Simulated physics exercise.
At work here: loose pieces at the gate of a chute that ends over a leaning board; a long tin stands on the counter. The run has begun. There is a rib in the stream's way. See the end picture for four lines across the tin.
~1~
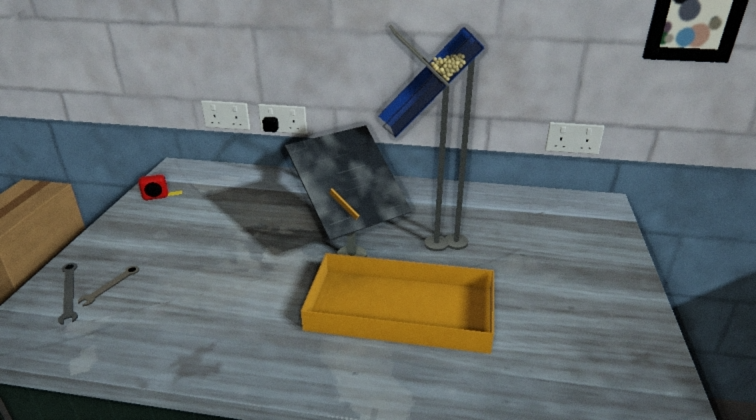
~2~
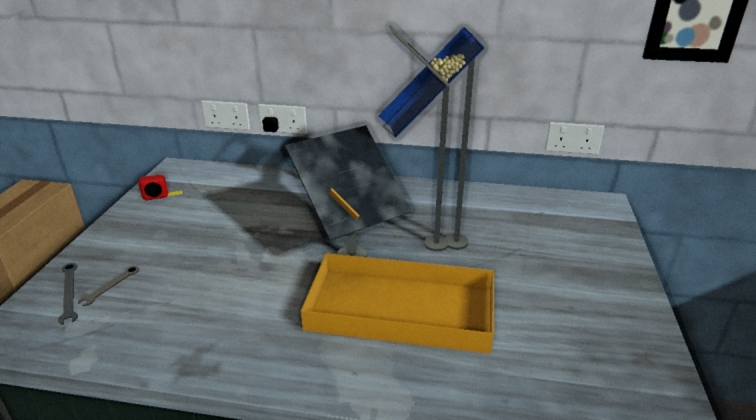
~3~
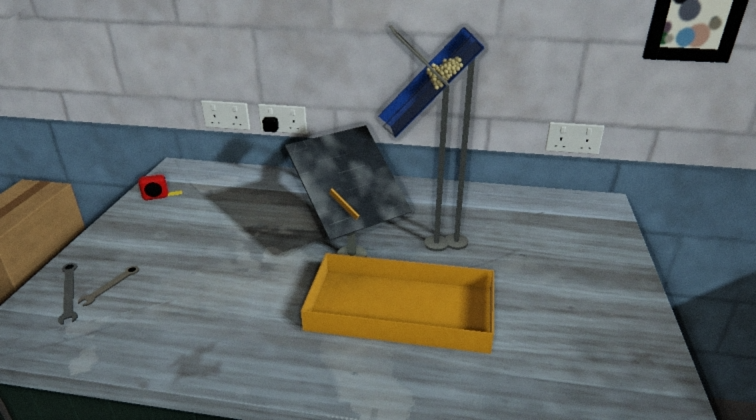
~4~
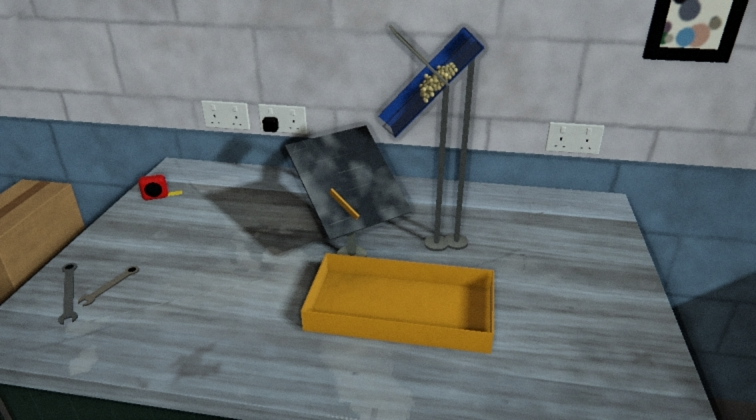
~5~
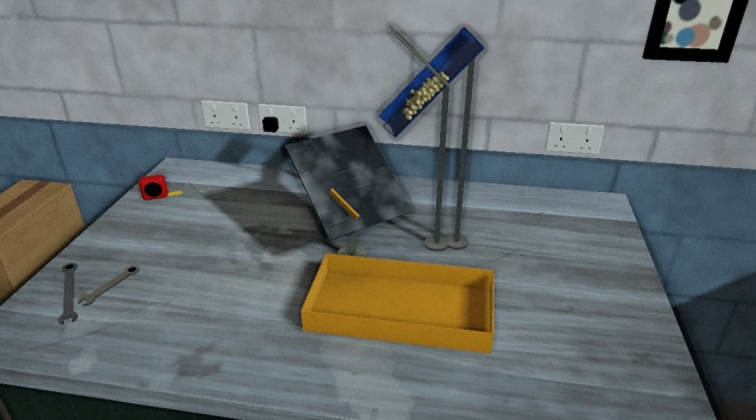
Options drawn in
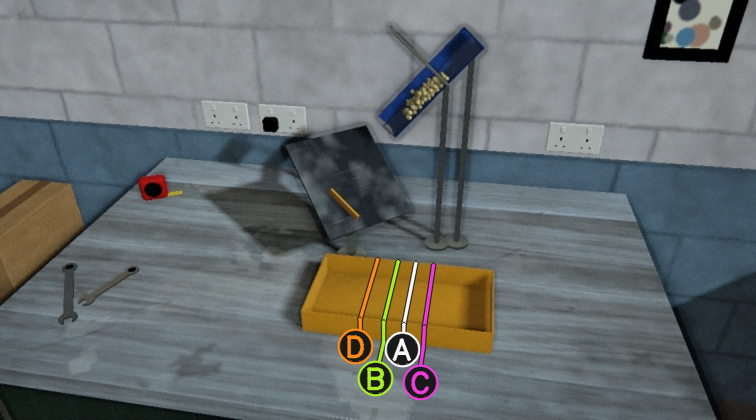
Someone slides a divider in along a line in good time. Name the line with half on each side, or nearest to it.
Take B.
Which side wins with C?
The left side.
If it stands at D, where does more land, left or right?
The right side.
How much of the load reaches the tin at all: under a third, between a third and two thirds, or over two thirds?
Over two thirds.
On the marked copy, line A crosses the front rim at (404, 323); line B crosses the front rim at (383, 321); line C crosses the front rim at (424, 325); line D crosses the front rim at (360, 318).
With A, of what is caught, almost all on the left of the divider, about a tenth on the right.
With B, of what is caught, roughly half on the left of the divider, roughly half on the right.
With C, of what is caught, every piece on the left of the divider, not one piece on the right.
With D, of what is caught, about a tenth on the left of the divider, almost all on the right.
